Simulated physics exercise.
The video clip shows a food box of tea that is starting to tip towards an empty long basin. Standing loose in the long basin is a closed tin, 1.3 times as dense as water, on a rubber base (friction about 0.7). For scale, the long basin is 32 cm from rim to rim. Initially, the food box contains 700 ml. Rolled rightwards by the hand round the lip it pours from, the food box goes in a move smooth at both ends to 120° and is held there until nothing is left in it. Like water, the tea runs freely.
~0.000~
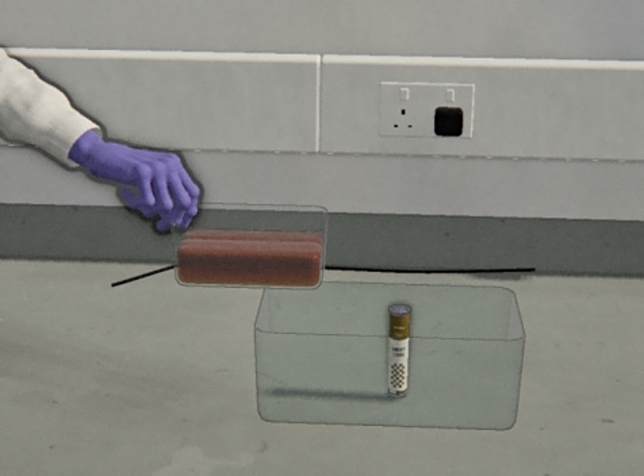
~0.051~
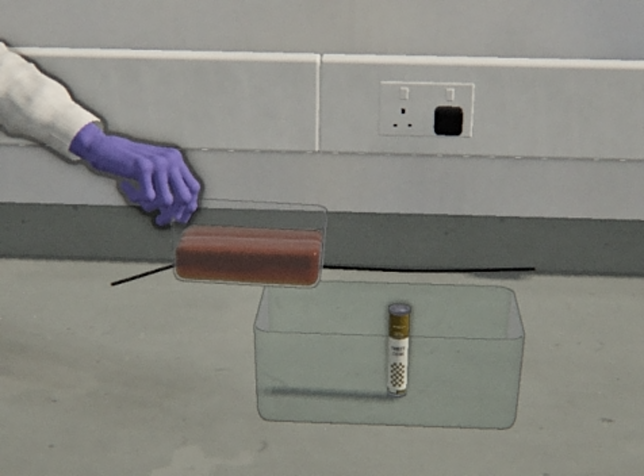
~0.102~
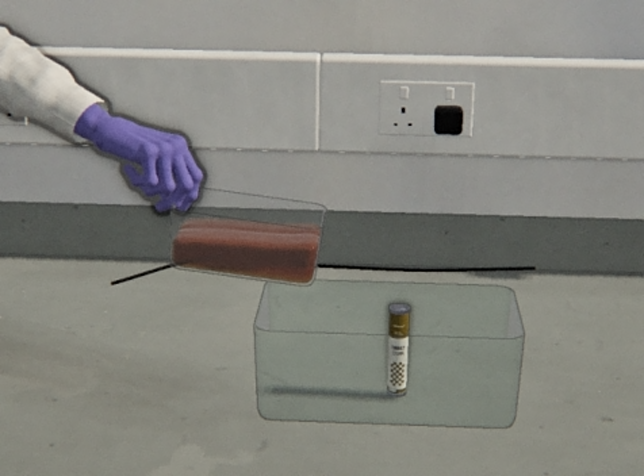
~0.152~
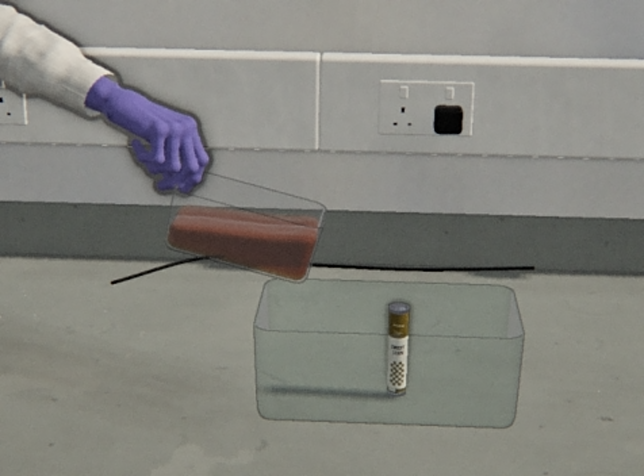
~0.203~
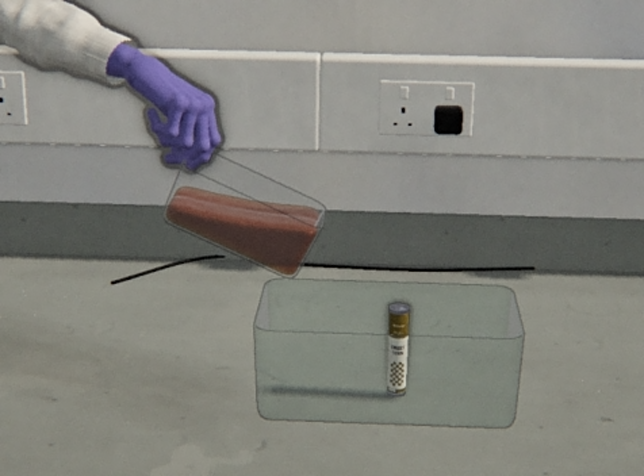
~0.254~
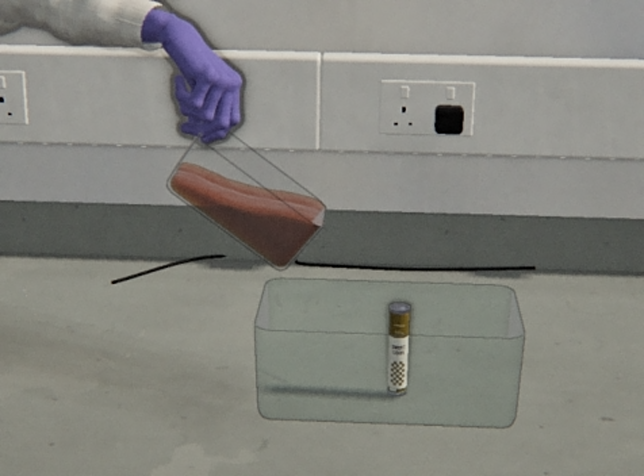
A purple-gloved hand steadily tilts a clear box of reddish-brown liquid rightwards above a clear basin.
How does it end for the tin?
Looks like it will stay erect.
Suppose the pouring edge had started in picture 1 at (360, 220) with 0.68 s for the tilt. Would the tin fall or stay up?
After that, the tin stays vertical.
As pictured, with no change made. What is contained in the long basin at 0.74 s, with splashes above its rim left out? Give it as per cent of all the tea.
Around 90 per cent of the whole.
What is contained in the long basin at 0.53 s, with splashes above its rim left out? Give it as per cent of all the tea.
Roughly 14 percent of it.
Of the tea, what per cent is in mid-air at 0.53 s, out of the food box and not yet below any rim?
I'd say close to 66 per cent.
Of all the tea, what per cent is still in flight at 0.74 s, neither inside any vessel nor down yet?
About 10 percent.
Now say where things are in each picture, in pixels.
It leans 0°; its right rim is at (325, 221); the tea meets the walls at (181, 238) and (323, 242); the long basin's rim runs from (261, 307) to (519, 315); the tin's top is at (400, 314), in the first picture.
It leans 2°; its right rim is at (325, 220); the tea meets the walls at (180, 236) and (322, 240), in the second picture.
It leans 7°; its right rim is at (325, 219); the tea meets the walls at (178, 228) and (321, 234), in the third picture.
It leans 14°; its right rim is at (324, 219); the tea meets the walls at (174, 215) and (319, 226), in the fourth picture.
It leans 25°; its right rim is at (324, 219); the tea meets the walls at (173, 195) and (320, 218), in the fifth picture.
It leans 37°; its right rim is at (323, 219); the tea meets the walls at (175, 171) and (322, 208), in the sixth picture.
After 0.53 s the tilt is 107° and 20 per cent is still to pour; the tin stands where it began.
After 0.74 s the tilt is 120° and 0 per cent is still to pour; the tin stands where it began.
After 0.95 s the tilt is 120° and 0 per cent is still to pour; the tin stands where it began.
After 1.18 s the tilt is 120° and 0 per cent is still to pour; the tin stands where it began.
In the end the tin stands where it began.
